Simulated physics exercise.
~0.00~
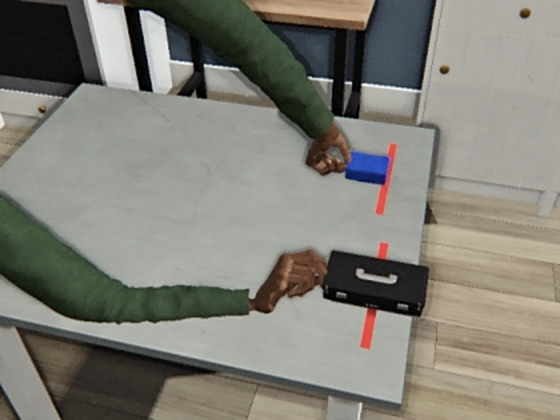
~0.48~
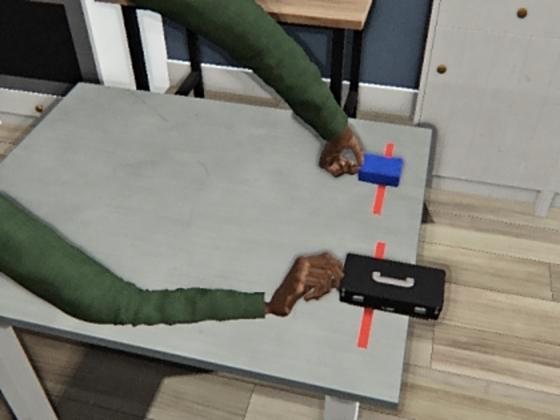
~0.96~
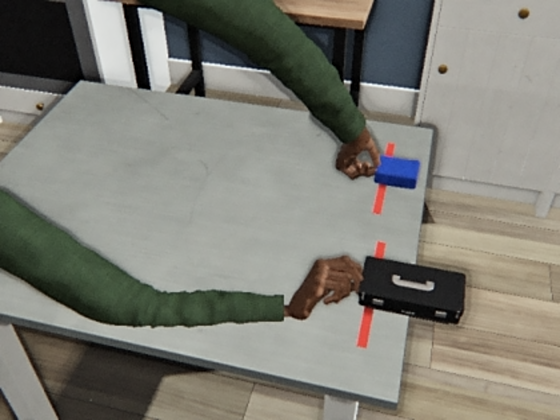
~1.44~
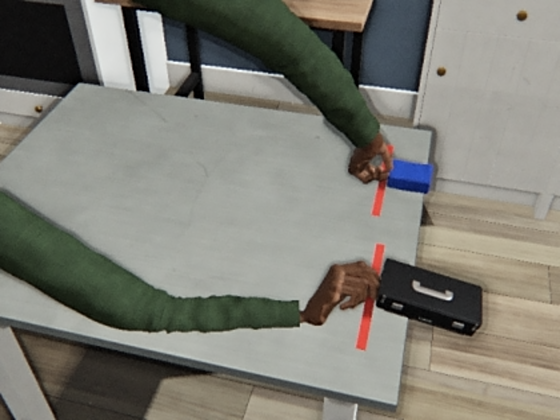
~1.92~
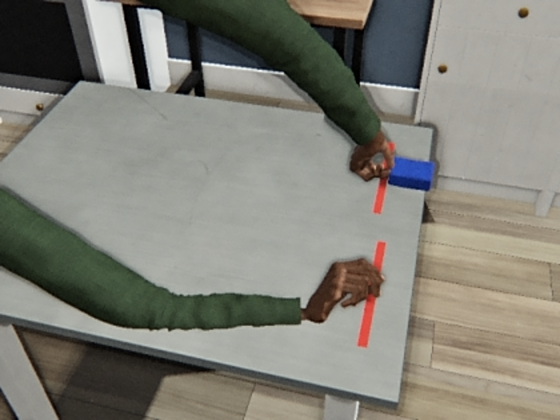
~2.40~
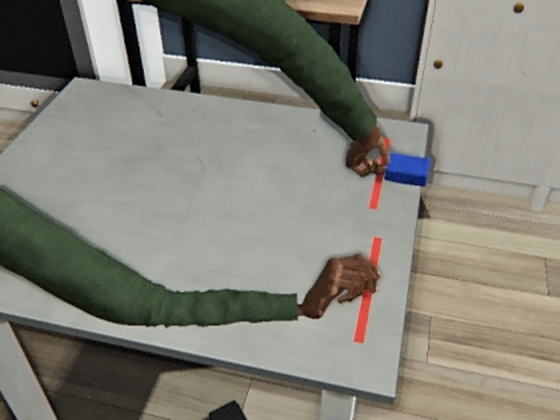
On a grey table, two hands push a black case off the edge and a blue block partly over.
